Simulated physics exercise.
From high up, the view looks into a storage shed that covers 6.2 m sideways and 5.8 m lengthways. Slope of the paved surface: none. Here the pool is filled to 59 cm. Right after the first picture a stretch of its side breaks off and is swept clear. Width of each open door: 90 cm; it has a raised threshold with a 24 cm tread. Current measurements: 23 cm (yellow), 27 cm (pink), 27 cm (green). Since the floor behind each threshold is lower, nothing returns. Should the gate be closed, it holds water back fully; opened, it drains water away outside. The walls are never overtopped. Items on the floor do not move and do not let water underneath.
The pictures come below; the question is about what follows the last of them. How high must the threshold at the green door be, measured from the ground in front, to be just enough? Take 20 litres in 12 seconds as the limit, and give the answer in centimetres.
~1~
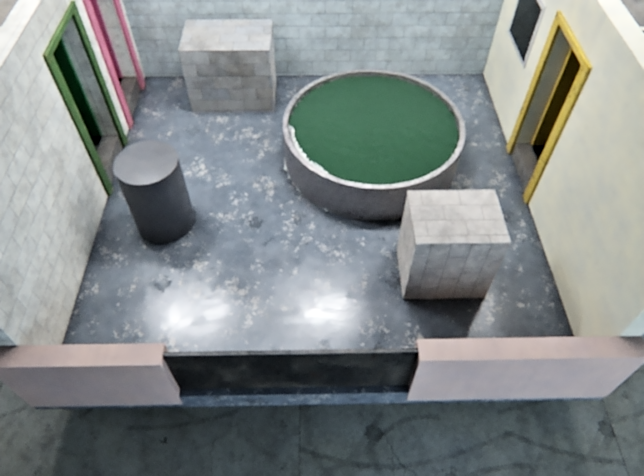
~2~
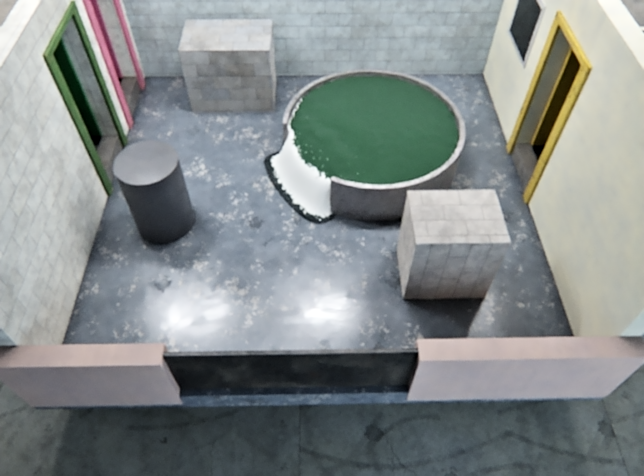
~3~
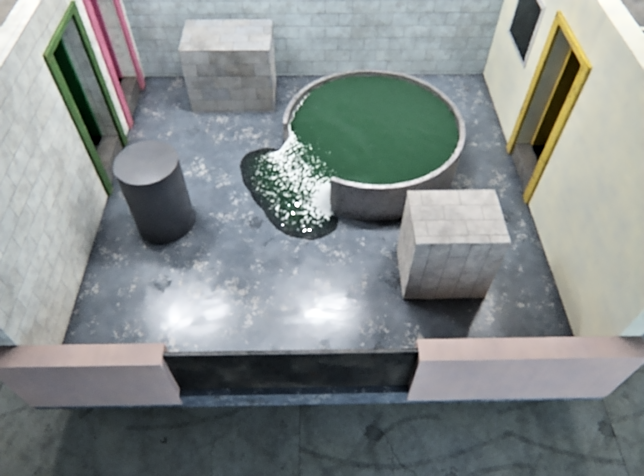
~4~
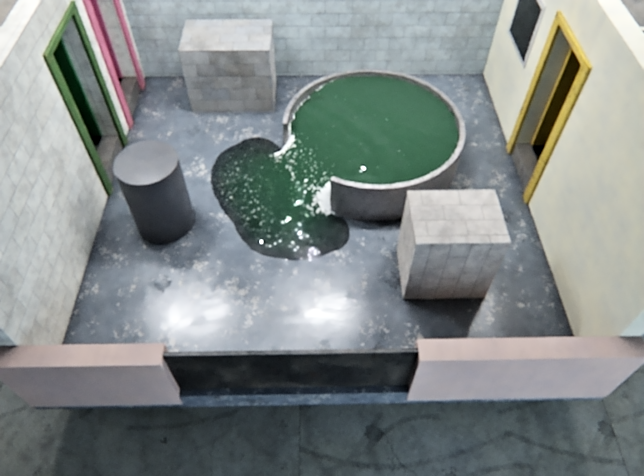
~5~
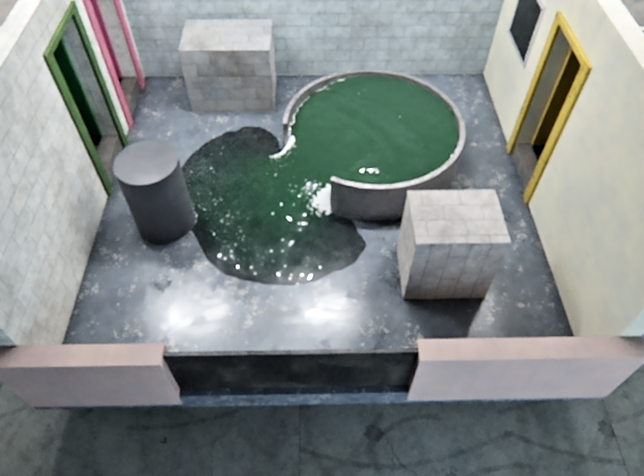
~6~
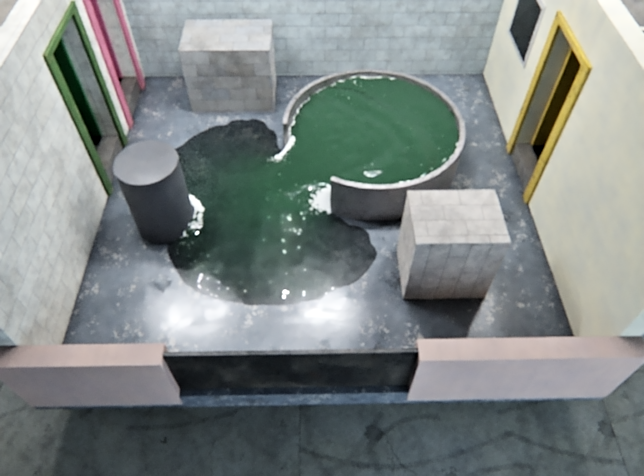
About 22 cm.
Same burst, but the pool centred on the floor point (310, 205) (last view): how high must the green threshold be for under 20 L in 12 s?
Some 7.5 cm.
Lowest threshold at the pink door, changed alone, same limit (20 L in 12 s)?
Pink: Roughly 16 cm.
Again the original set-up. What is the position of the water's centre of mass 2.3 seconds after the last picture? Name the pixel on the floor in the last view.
I'd put it close to (271, 197).
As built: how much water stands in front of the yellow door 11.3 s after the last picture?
5.0 cm.
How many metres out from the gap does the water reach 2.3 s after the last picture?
Roughly 4.2 metres.
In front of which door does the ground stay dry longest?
The yellow door comes last.
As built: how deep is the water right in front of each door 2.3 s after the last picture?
Lab note, cm: Yellow 0; pink 9; green 23.
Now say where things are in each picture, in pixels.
The pool at (373, 127) is whole and still, 59 cm deep; the green door at (95, 116) is dry, in the first picture.
The front is at (269, 161), 0.3 m from the gap at (300, 177); 0.3 m2 of floor is wet, 59 cm left at the back, in the second picture.
The gap is at (300, 178), the front 0.7 m out at (282, 226); the back of the pool holds 59 cm, in the third picture.
The gap is at (300, 179), the front 1.2 m out at (247, 236); the back of the pool holds 59 cm, in the fourth picture.
The gap is at (300, 179), the front 1.7 m out at (218, 261); the back of the pool holds 59 cm, in the fifth picture.
The gap is at (300, 179), the front 2.1 m out at a hidden place; the back of the pool holds 59 cm; the green door at (95, 116), 2.9 m from the gap, is still 0.7 m from the nearest water, in the sixth picture.
Then, 0.7 s after the last picture water covers 40 % of the floor, deepest (36 cm) near (204, 211); 19 cm at the green door, 0 litres in over its 27 cm threshold.
Then, 2.3 s after the last picture water covers 50 % of the floor, deepest (34 cm) near (68, 378); 23 cm at the green door, 2 litres in over its 27 cm threshold.
Then, 11.3 s after the last picture water covers 100 % of the floor, deepest (16 cm) near (314, 82); 9 cm at the green door, 2 litres in over its 27 cm threshold.
At the green door as built, the water peaked near 30 cm, 1.3 s after the last picture.
Run again over the same 12 s with other heights there, 42 litres in over 19 cm, 5 litres over 25.5 cm. The limit of 20 litres is kept from about 22 cm up.
